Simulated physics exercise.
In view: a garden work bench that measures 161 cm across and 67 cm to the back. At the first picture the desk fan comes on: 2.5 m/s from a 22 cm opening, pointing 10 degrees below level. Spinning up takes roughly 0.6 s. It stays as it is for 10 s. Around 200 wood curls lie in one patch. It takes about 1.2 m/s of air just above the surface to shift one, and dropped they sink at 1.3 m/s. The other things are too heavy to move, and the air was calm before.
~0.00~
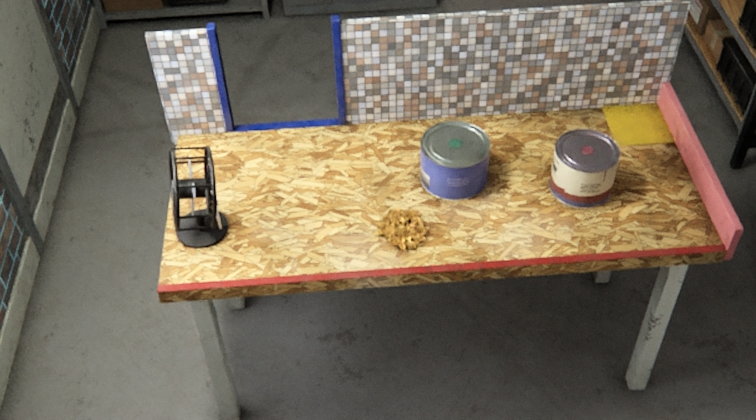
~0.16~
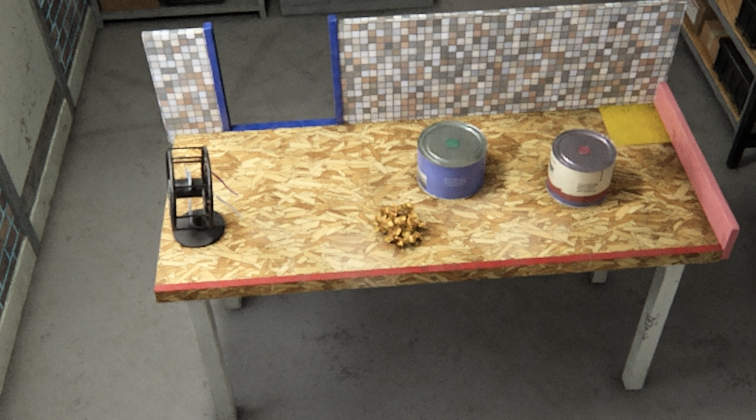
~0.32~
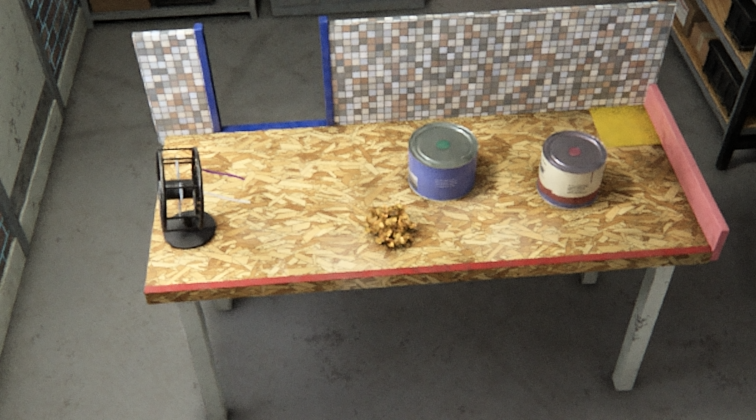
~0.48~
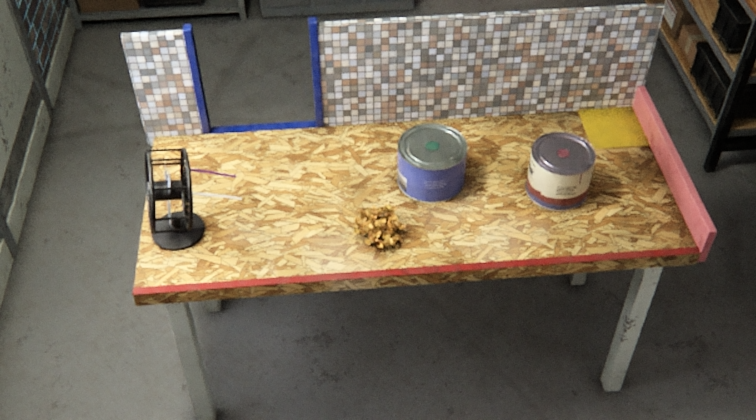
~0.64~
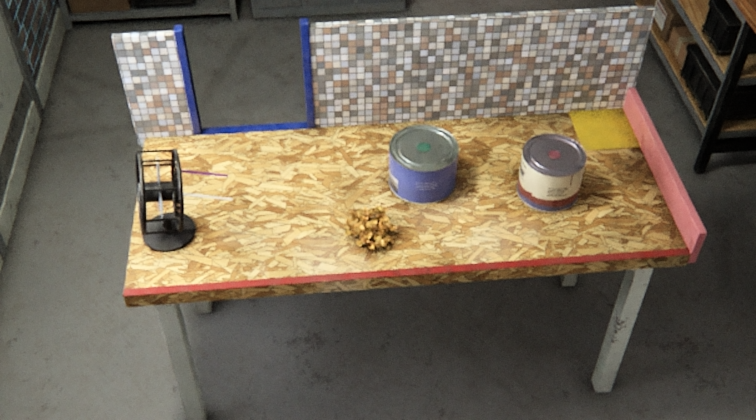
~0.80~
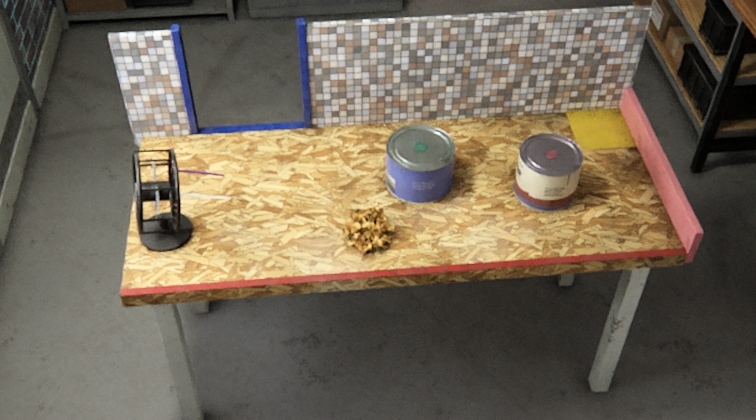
At first, a small black desk fan stands at the left of a wooden bench, with a patch of wood curls and two tins to its right. Then a thin ribbon shows, reaching rightward from the fan, while the view drifts so the bench shifts left, and the curls barely stir.
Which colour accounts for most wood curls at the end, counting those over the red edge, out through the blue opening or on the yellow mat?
It is red that takes the most.
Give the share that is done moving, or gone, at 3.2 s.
Some 100 per cent.
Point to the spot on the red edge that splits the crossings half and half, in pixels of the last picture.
Around (493, 269).
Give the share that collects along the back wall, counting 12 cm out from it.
About 0 %.
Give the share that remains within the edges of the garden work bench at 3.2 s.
Near 1 %.
After 2.0 s, 98 % are over the red edge, 0 % out through the blue opening and 0 % on the yellow mat; 93 % have settled or left.
After 3.2 s, 99 % are over the red edge, 0 % out through the blue opening and 0 % on the yellow mat; 99 % have settled or left.
After 5.5 s, 99 % are over the red edge, 0 % out through the blue opening and 0 % on the yellow mat; 99 % have settled or left.
After 10.0 s, at the end, 100 % are over the red edge, 0 % out through the blue opening and 0 % on the yellow mat.
